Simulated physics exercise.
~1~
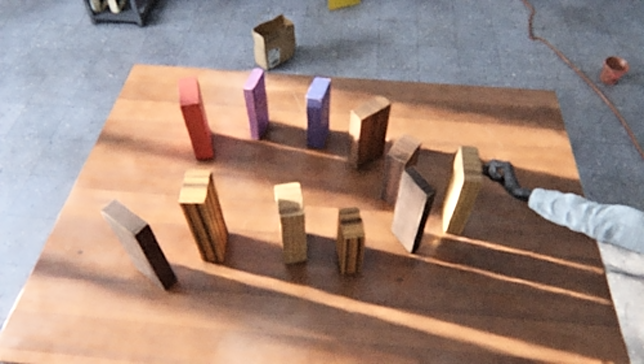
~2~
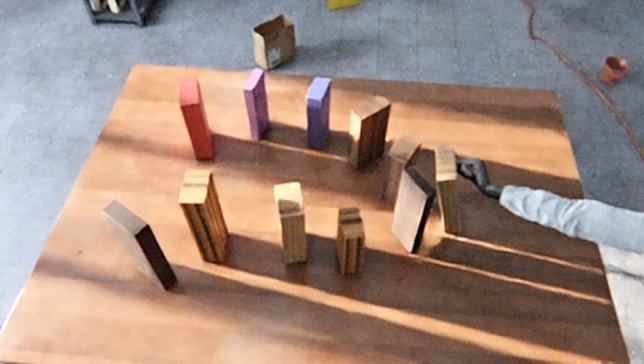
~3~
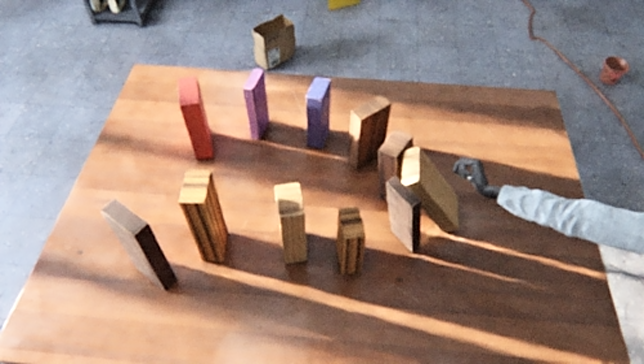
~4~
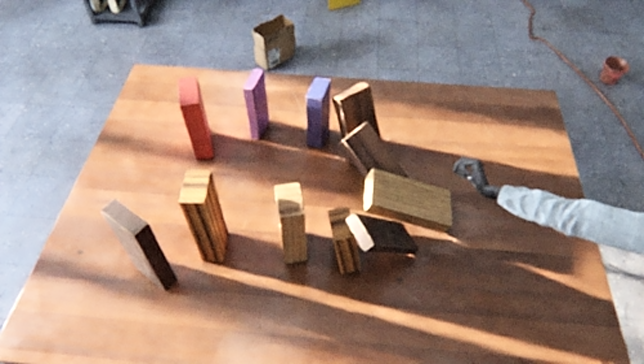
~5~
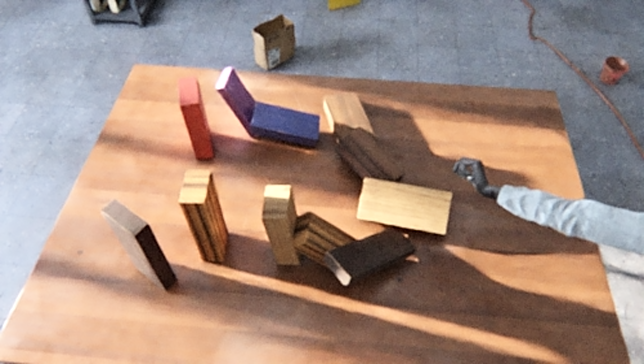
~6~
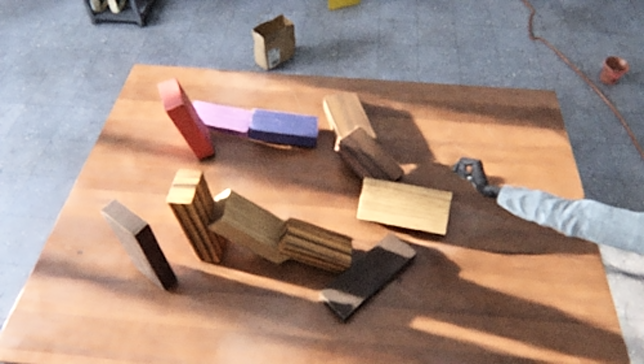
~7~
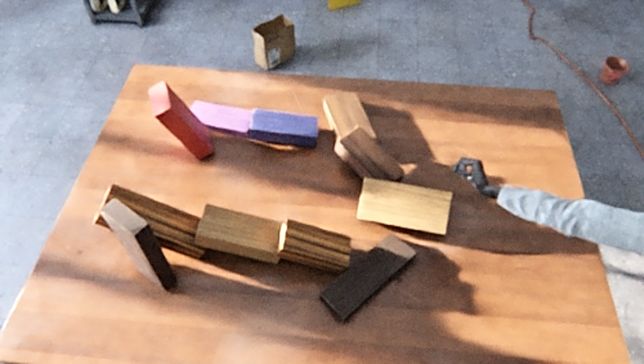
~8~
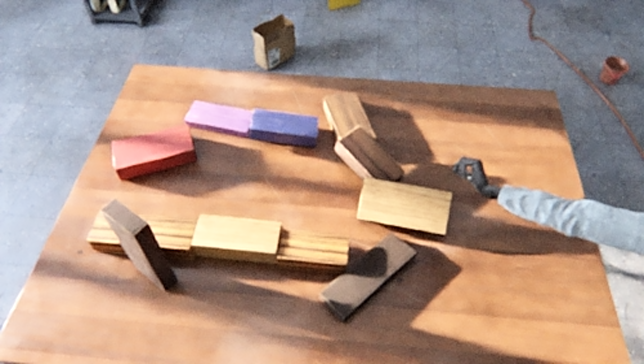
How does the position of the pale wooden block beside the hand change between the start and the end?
At the start it stands upright at the right of the group, next to the hand. By the end it is lying on its side on the table, a little to the left of where it stood.
